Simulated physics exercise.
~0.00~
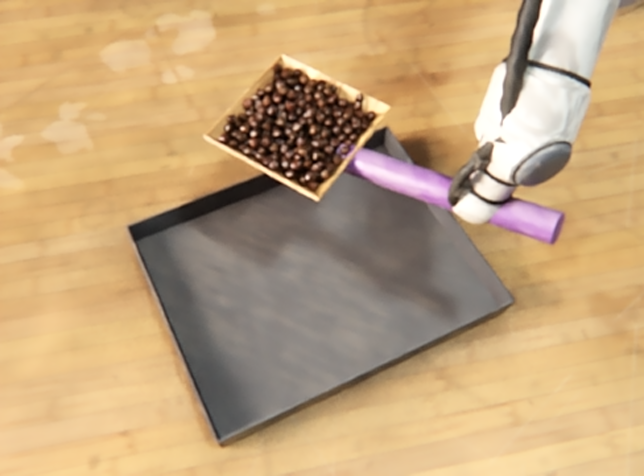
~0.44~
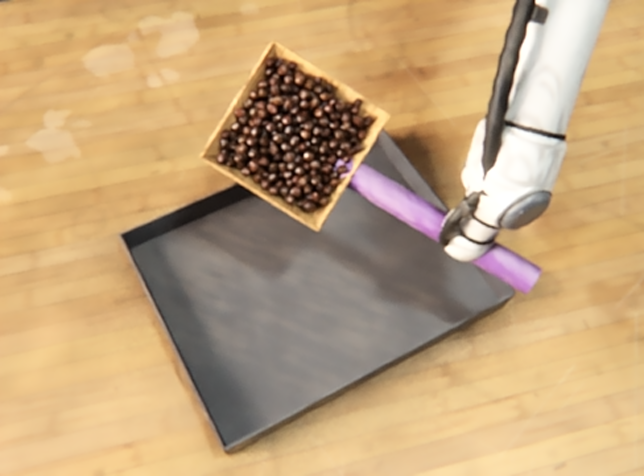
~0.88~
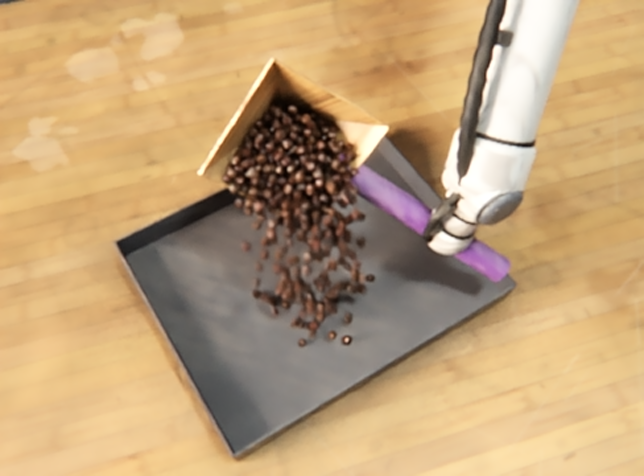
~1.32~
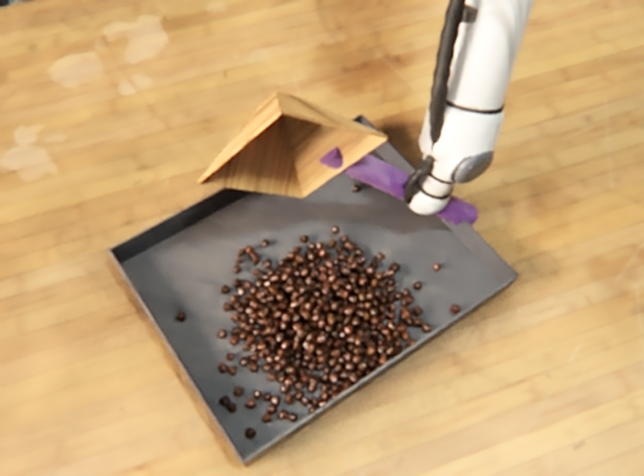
Robot arm gripping a purple handle and tipping a square wooden scoop, spilling dark coffee beans that spread across a grey tray.
